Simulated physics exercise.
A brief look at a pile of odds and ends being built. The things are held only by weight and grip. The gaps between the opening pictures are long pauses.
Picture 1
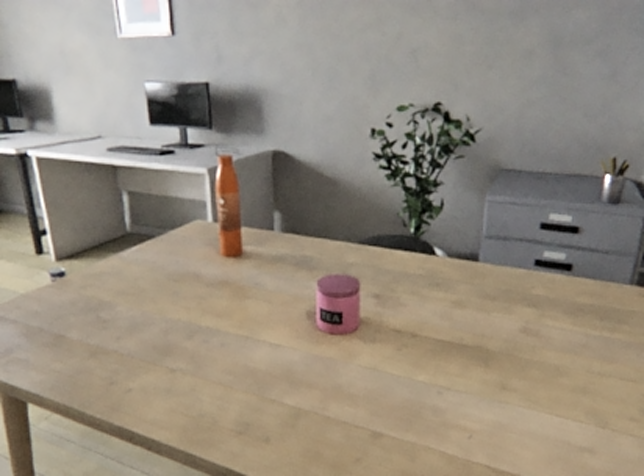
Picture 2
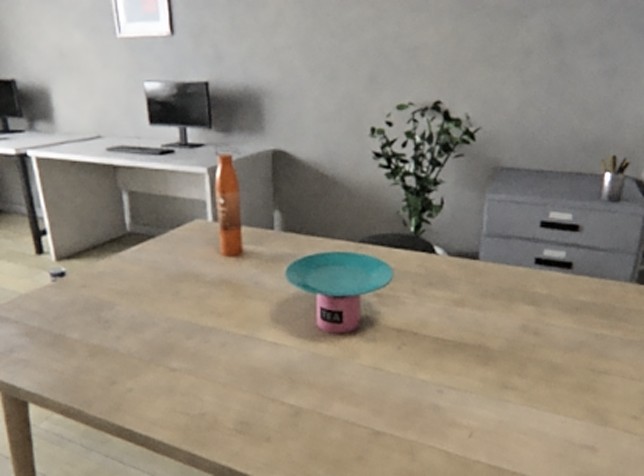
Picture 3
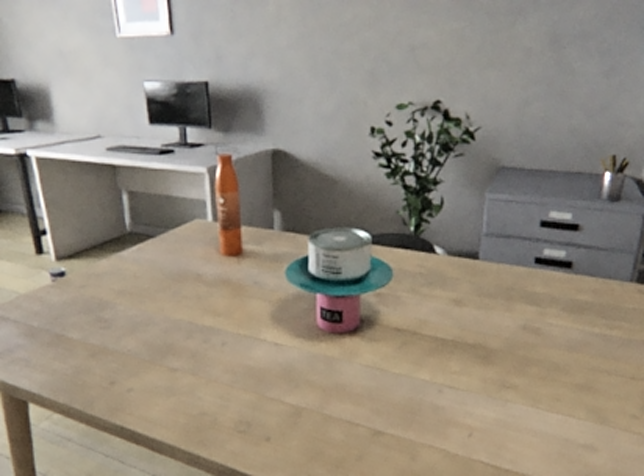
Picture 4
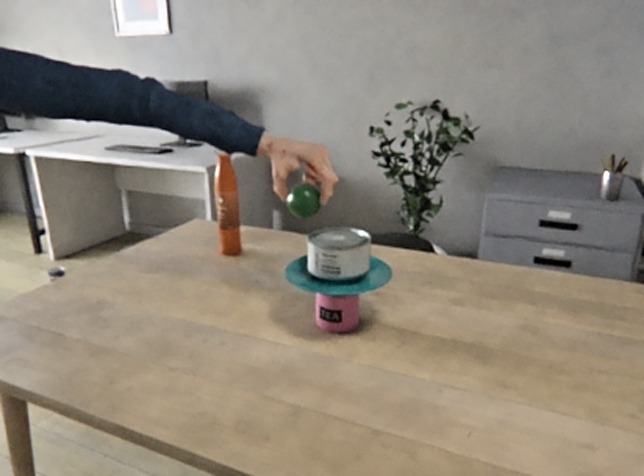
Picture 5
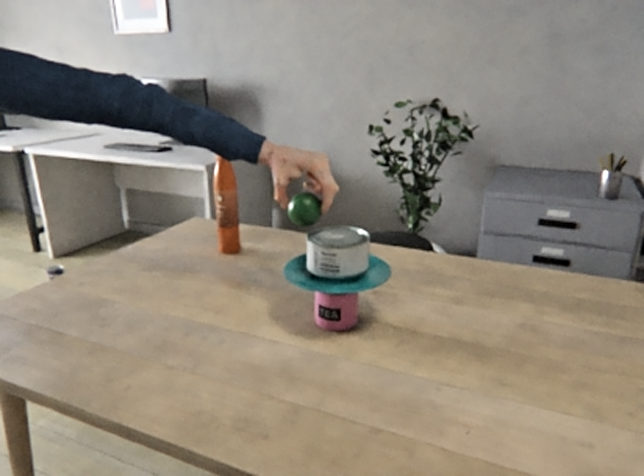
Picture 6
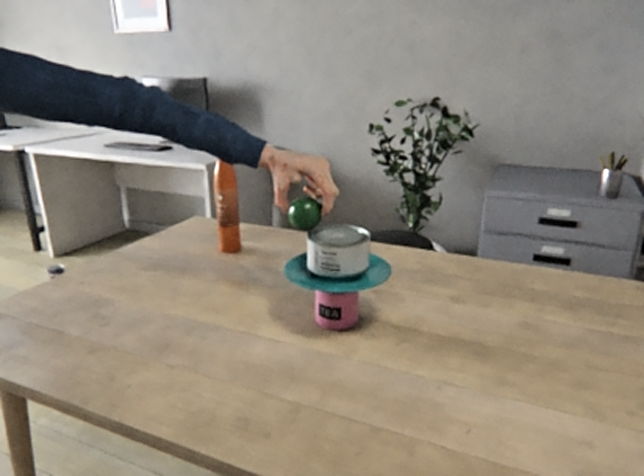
In an office, a teal plate and then a pale tin appeared on a pink tea canister on a wooden table, before a hand lowered a green apple onto the tin's left side, still holding it.
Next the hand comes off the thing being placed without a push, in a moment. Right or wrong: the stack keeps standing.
Wrong, it comes down.
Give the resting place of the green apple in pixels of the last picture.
It ends up close to (259, 282).
Then, 0.30 s on from there, green apple shifted a little near (294, 225).
Then, 0.50 s on from there, green apple now fallen.
In the end, fallen, green apple; the other 4 unmoved. At the end, from the last picture's camera, green apple near (259, 283). The pile gives way.
